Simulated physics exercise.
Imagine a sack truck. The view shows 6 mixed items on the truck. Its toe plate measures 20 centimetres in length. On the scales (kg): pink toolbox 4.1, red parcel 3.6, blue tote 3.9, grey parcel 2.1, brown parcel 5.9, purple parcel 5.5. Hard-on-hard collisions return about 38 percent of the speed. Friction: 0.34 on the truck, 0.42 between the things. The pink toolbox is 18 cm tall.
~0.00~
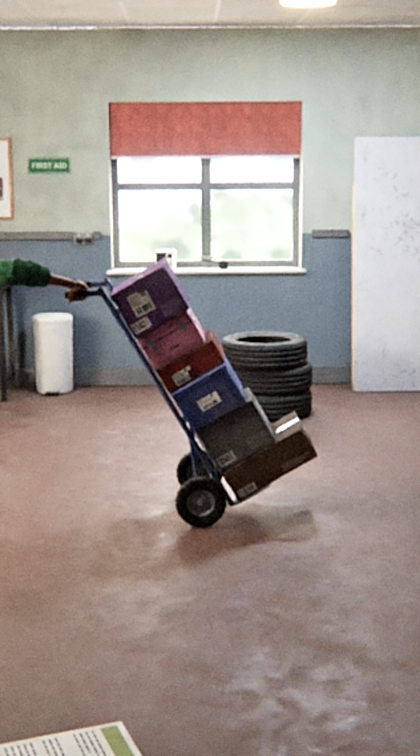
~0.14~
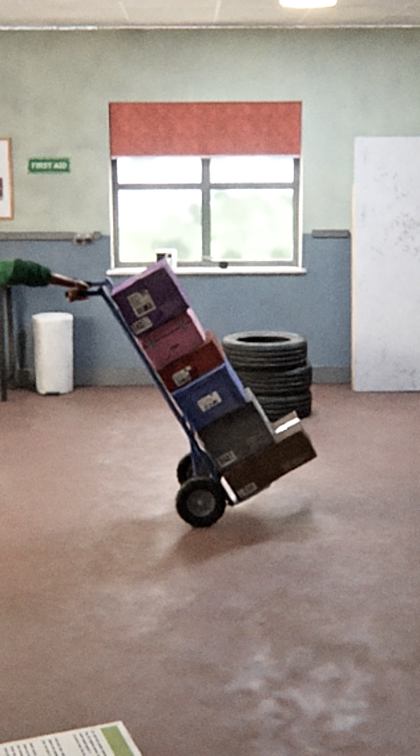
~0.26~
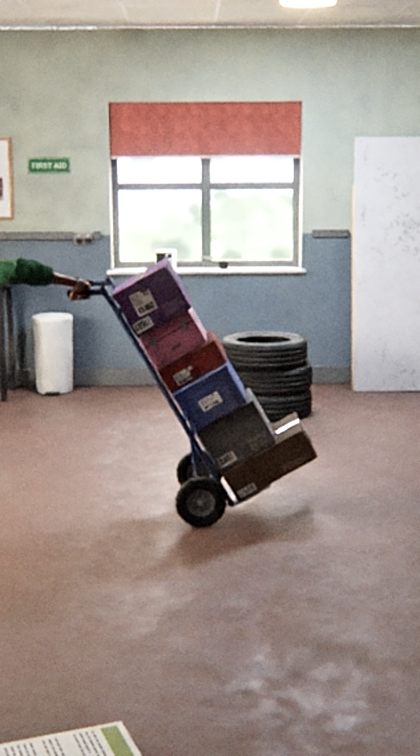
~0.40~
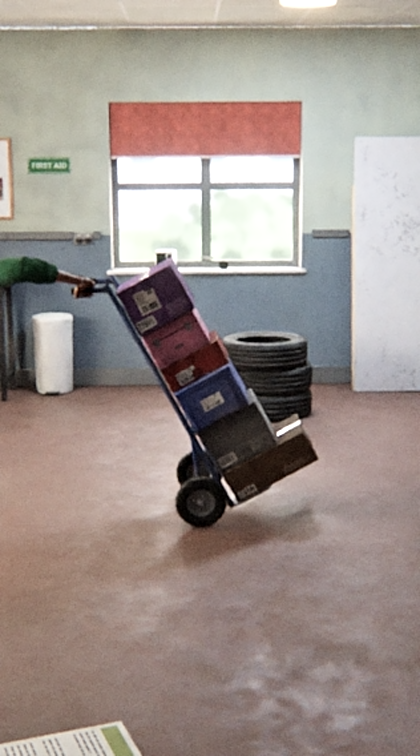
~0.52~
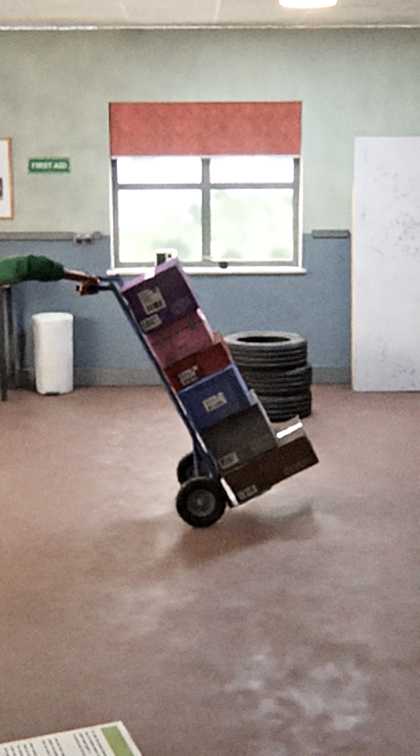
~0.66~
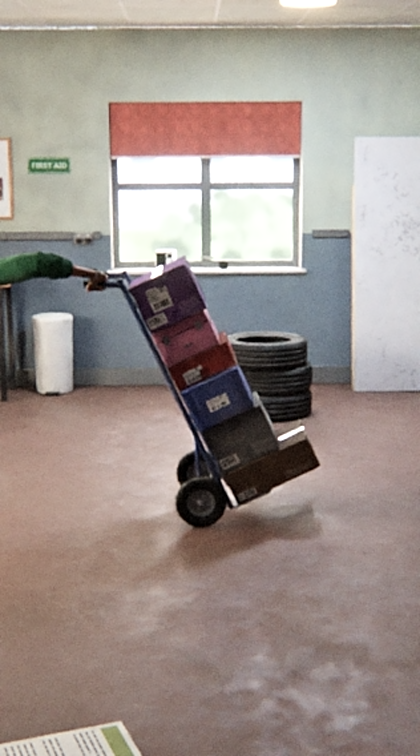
A loaded sack truck tilts slightly more upright as a green-sleeved arm holds its handle.
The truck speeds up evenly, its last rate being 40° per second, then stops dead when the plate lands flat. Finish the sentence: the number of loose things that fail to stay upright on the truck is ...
... zero.
Around 1.66 s, truck upright; pink toolbox tipped 4° against what carries it near (264, 341); red parcel tipped 4° against what carries it near (266, 373); purple parcel tipped 4° against what carries it.
Around 2.16 s, truck upright; pink toolbox shifted 5 cm near (264, 342); red parcel shifted 3 cm near (263, 373); purple parcel shifted 8 cm.
Finally (3.9 s), not toppled but over 10 cm from the start, purple parcel; the other 5 still in place (within 10 cm). Final places as that camera would see them, pink toolbox near (271, 342), red parcel near (269, 373).
